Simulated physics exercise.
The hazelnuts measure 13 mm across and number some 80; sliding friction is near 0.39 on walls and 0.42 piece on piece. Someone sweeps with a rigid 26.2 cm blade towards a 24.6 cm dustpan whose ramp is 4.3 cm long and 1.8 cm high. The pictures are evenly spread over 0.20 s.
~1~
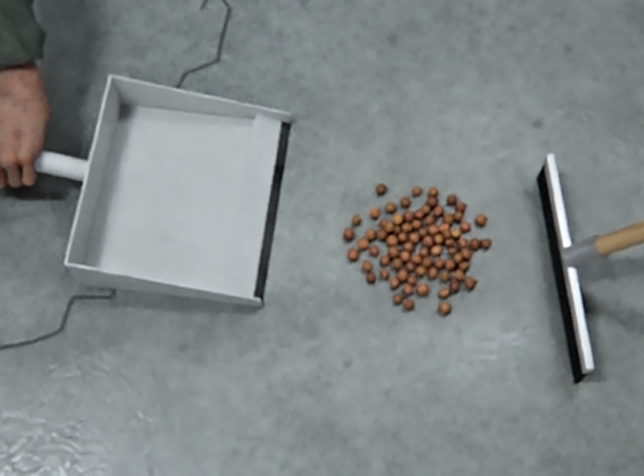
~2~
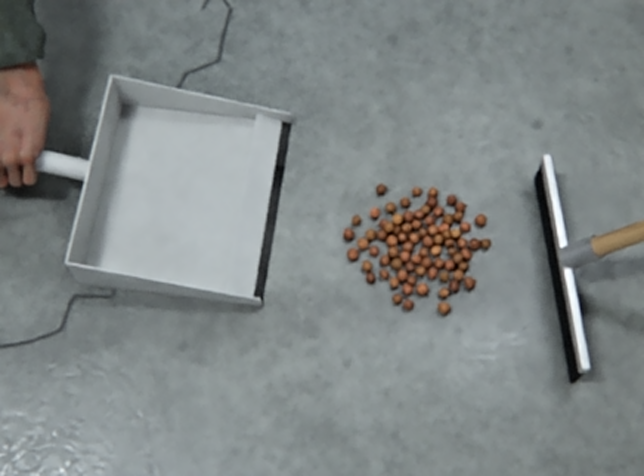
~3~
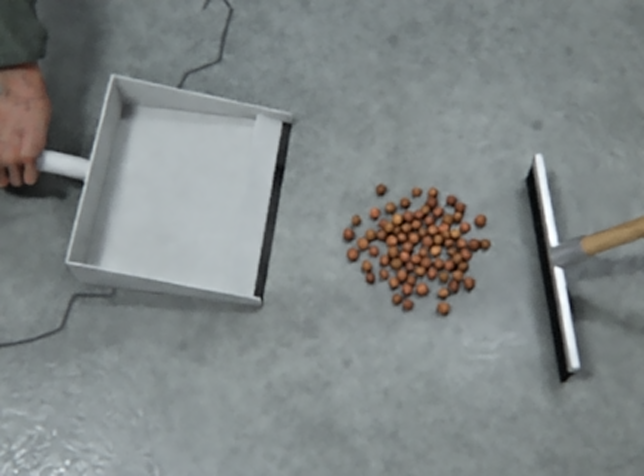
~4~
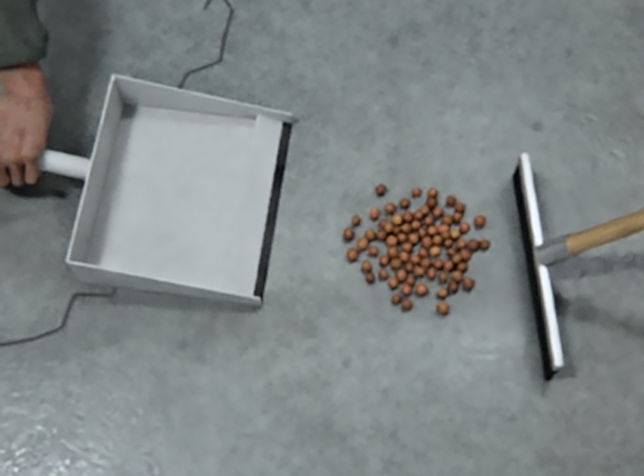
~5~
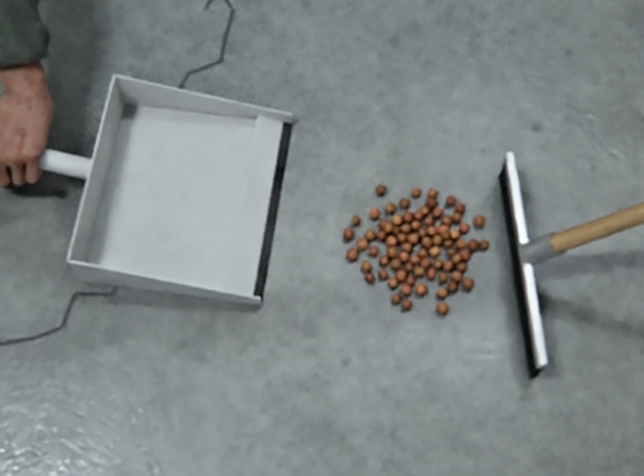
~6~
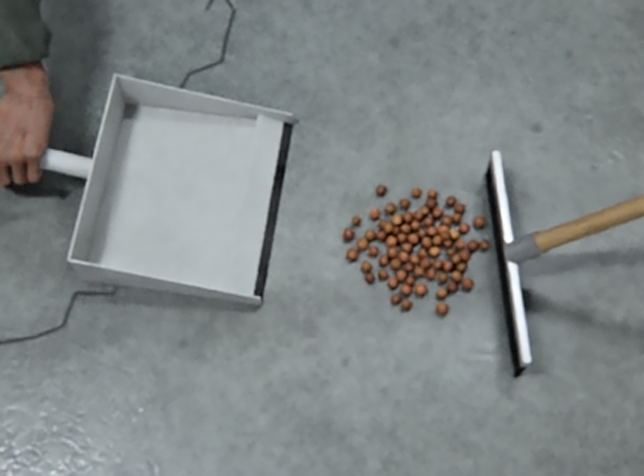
We see a hand holding a pale dustpan at the left, its opening facing a cluster of hazelnuts on a grey floor, while a wooden-handled blade slides left from the right side, closing the gap to the unmoving nuts.
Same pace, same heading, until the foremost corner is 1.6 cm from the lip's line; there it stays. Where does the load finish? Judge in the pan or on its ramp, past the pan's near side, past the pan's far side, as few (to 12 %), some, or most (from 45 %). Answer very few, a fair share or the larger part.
Pan a fair share, near side a fair share, far side very few.
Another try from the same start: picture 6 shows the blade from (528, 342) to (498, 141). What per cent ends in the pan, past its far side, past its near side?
Pan 10, far 0, near 10.
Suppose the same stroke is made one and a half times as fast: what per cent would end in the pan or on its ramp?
It would be near 25 per cent.
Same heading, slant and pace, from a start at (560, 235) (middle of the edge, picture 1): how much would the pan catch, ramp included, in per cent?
Some 15 per cent.
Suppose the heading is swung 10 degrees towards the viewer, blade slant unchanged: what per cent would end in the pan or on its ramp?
Then about 25 per cent.
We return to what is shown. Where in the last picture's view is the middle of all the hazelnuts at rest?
At about (276, 240).
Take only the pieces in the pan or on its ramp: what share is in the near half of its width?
About 50 per cent.
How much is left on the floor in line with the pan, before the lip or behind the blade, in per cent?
About 60 per cent.
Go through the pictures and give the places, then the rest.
Blade from (587, 368) to (549, 161), moved 0.0 cm, 0 of the pieces shifted so far; middle of the pieces at (428, 242); pan at (173, 199), in the first frame.
Blade from (583, 368) to (546, 162), moved 0.3 cm, 0 of the pieces shifted so far; middle of the pieces at (428, 242), in the second frame.
Blade from (573, 367) to (537, 161), moved 1.3 cm, 0 of the pieces shifted so far; middle of the pieces at (427, 242), in the third frame.
Blade from (557, 366) to (523, 161), moved 2.9 cm, 0 of the pieces shifted so far; middle of the pieces at (427, 242), in the fourth frame.
Blade from (541, 364) to (509, 160), moved 4.6 cm, 0 of the pieces shifted so far; middle of the pieces at (427, 242), in the fifth frame.
Blade from (525, 362) to (494, 158), moved 6.3 cm, 0 of the pieces shifted so far; middle of the pieces at (427, 243); pan at (175, 198), in the sixth frame.
Then, 0.27 s after the last picture, middle of the blade 16 cm from the lip; 0 % over the lip, far side 0 %, near side 0 %.
Then, 0.44 s after the last picture, middle of the blade 9 cm from the lip; 0 % over the lip, far side 0 %, near side 10 %.
Then, 0.74 s after the last picture, middle of the blade 4 cm from the lip; 25 % over the lip, far side 0 %, near side 20 %.
In the end, pan 25 %, near side 20 %, far side 0 %, in front of the lip or behind the blade 60 %.
